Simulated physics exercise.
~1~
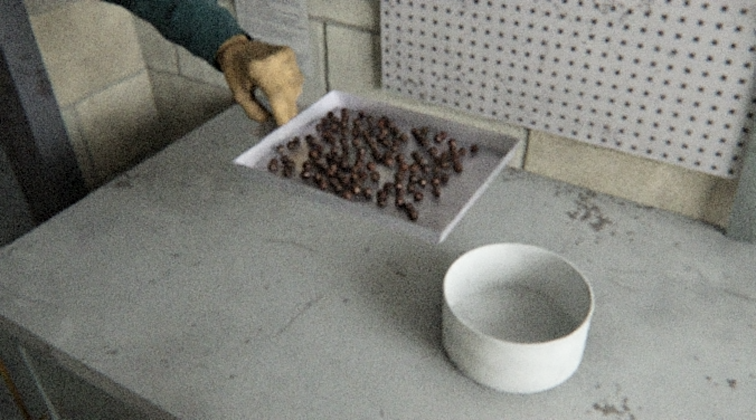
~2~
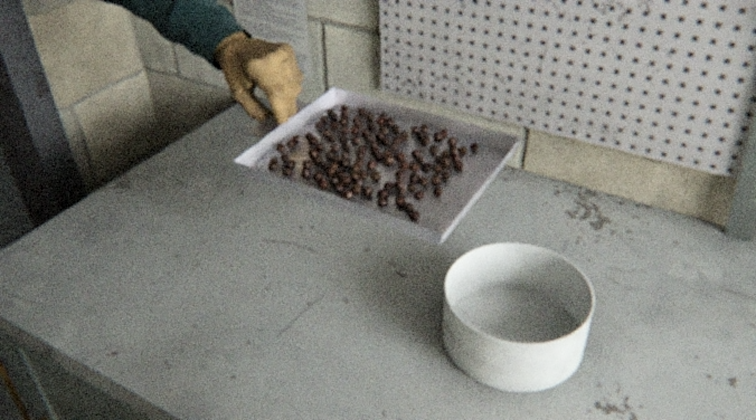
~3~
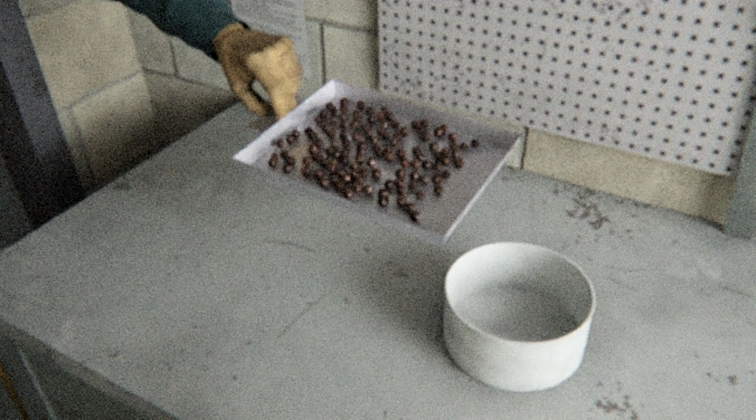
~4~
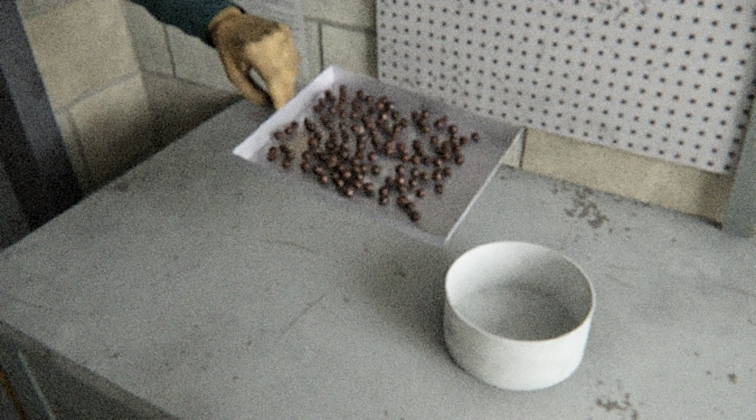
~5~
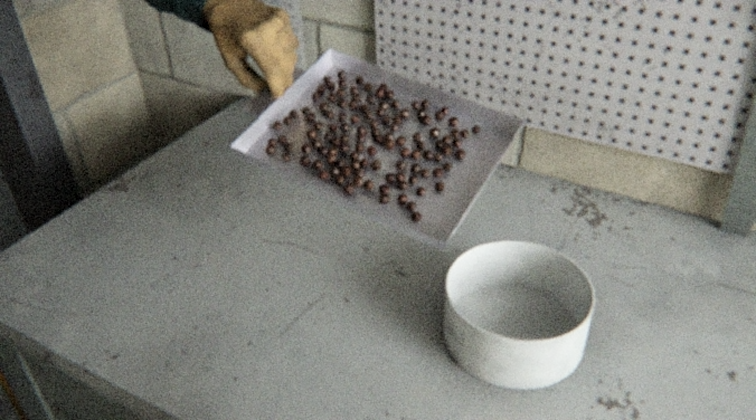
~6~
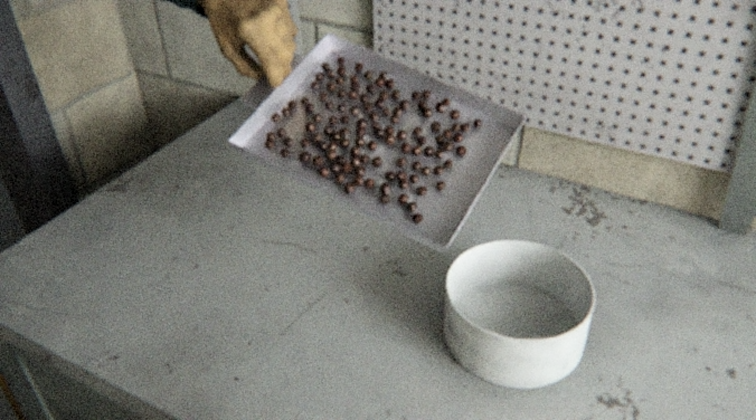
A shallow tray of small dark brown balls started out level above a gray table, then a gloved hand raised its far left side, tilting it steadily toward a white pot that stayed still.
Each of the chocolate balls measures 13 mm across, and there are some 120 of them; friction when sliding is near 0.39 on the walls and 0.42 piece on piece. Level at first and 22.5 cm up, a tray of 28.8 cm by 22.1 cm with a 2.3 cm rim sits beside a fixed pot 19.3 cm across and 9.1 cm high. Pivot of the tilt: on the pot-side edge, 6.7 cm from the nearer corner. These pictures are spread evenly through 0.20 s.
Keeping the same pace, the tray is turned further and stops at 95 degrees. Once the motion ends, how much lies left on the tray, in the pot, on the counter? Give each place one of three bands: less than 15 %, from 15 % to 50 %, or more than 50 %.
Tray - less than 15 %; pot - less than 15 %; counter - more than 50 %.
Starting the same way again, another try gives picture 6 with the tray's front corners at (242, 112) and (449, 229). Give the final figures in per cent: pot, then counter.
Final per cent - pot 75, counter 25.
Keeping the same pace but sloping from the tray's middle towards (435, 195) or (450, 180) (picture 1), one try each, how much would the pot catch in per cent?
That would be close to 40 per cent and then close to 75 per cent.
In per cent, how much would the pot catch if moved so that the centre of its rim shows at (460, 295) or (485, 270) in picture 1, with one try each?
Try one: ~ 55 %; try two: ~ 0 %.
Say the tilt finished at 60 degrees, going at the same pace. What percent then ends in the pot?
Estimate: Roughly 0 percent.
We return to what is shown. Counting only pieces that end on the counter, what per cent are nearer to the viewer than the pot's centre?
Near 100 in a hundred.
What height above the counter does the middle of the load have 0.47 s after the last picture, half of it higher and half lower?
Roughly 20 cm above the counter.
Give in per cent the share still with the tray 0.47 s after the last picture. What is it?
65%, roughly.
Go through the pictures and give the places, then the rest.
The first frame shows tray tilt 0 degrees, front corners at (240, 160) and (439, 228); middle of the pieces at (375, 153); pot at (518, 290).
The second frame shows tray tilt 1 degrees, front corners at (240, 160) and (440, 229); middle of the pieces at (376, 152).
The third frame shows tray tilt 4 degrees, front corners at (240, 157) and (442, 231), lowest corner right front; middle of the pieces at (376, 148).
The fourth frame shows tray tilt 8 degrees, front corners at (238, 151) and (443, 234), lowest corner right front; middle of the pieces at (376, 141).
The fifth frame shows tray tilt 14 degrees, front corners at (237, 145) and (443, 238), lowest corner right front; middle of the pieces at (376, 133).
The sixth frame shows tray tilt 19 degrees, front corners at (235, 140) and (444, 241), lowest corner right front; middle of the pieces at (376, 126); pot at (519, 286).
Then, 0.28 s after the last picture, tilt 57 degrees; the tray holds 100 %, the pot 0 %.
Then, 0.47 s after the last picture, tilt 82 degrees; the tray holds 65 %, the pot 0 %.
Then, 0.78 s after the last picture, tilt 95 degrees; the tray holds 0 %, the pot 0 %.
In the end, tray 0 %, pot 0 %, counter 100 %.
